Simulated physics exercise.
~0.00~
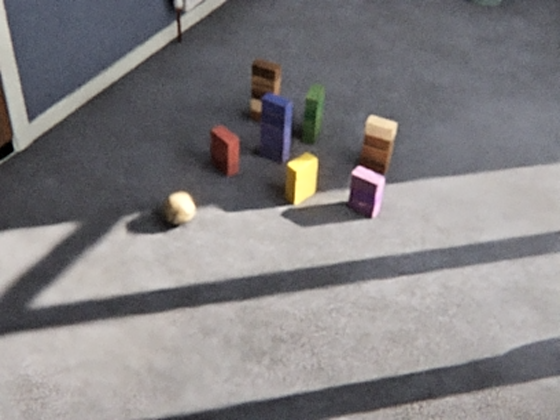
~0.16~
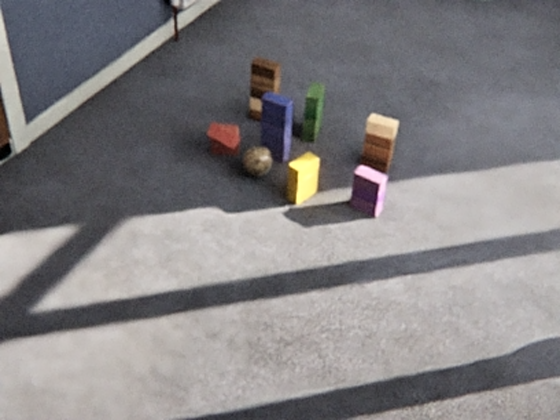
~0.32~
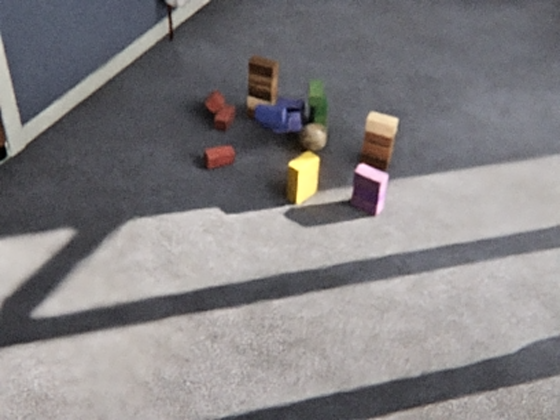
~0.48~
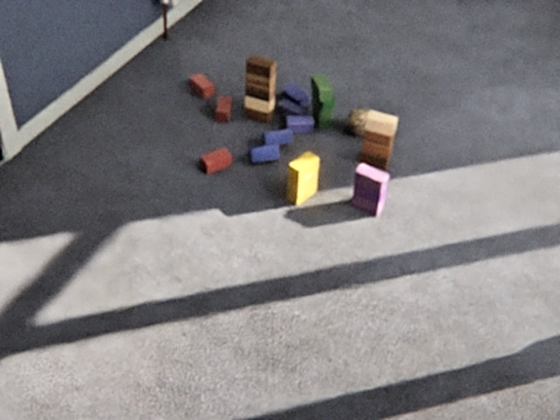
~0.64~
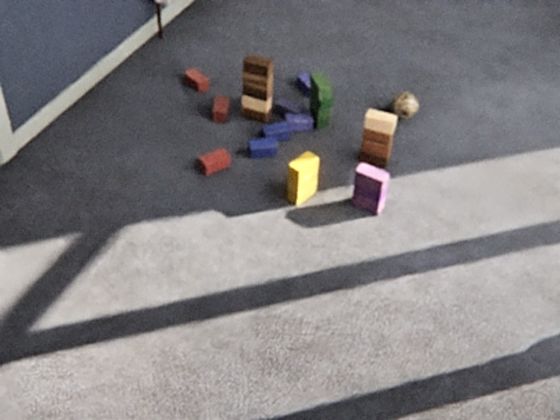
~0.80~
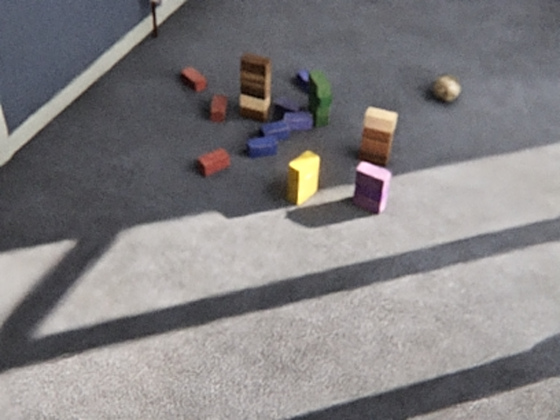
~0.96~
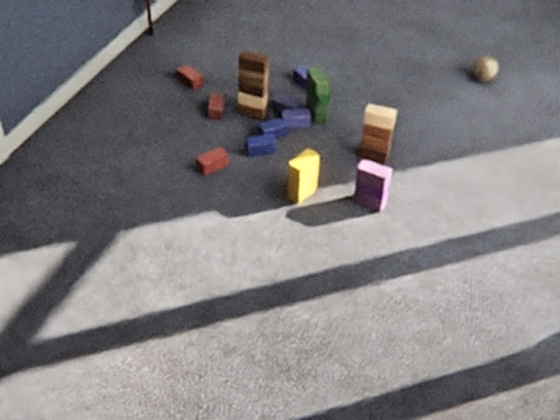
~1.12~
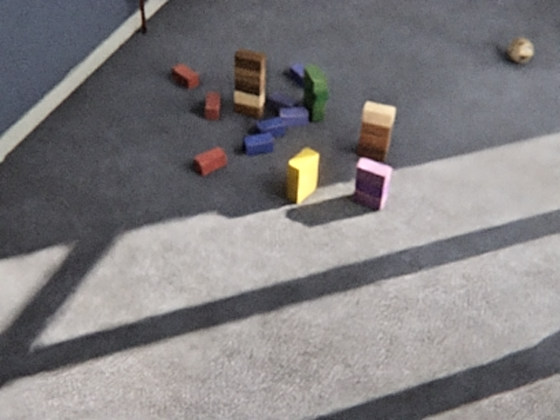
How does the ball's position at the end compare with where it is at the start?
At the start the ball is to the left of the towers and nearer the viewer, by the edge of the sunlight. By the end it is beyond them at the far upper right, on the shaded floor.
We see a stone ball roll into small towers of coloured and brown toy blocks on a grey floor, toppling the red tower and then the blue one. It nudges the green tower, passes behind a brown one and rolls away to the upper right, leaving the other towers standing.
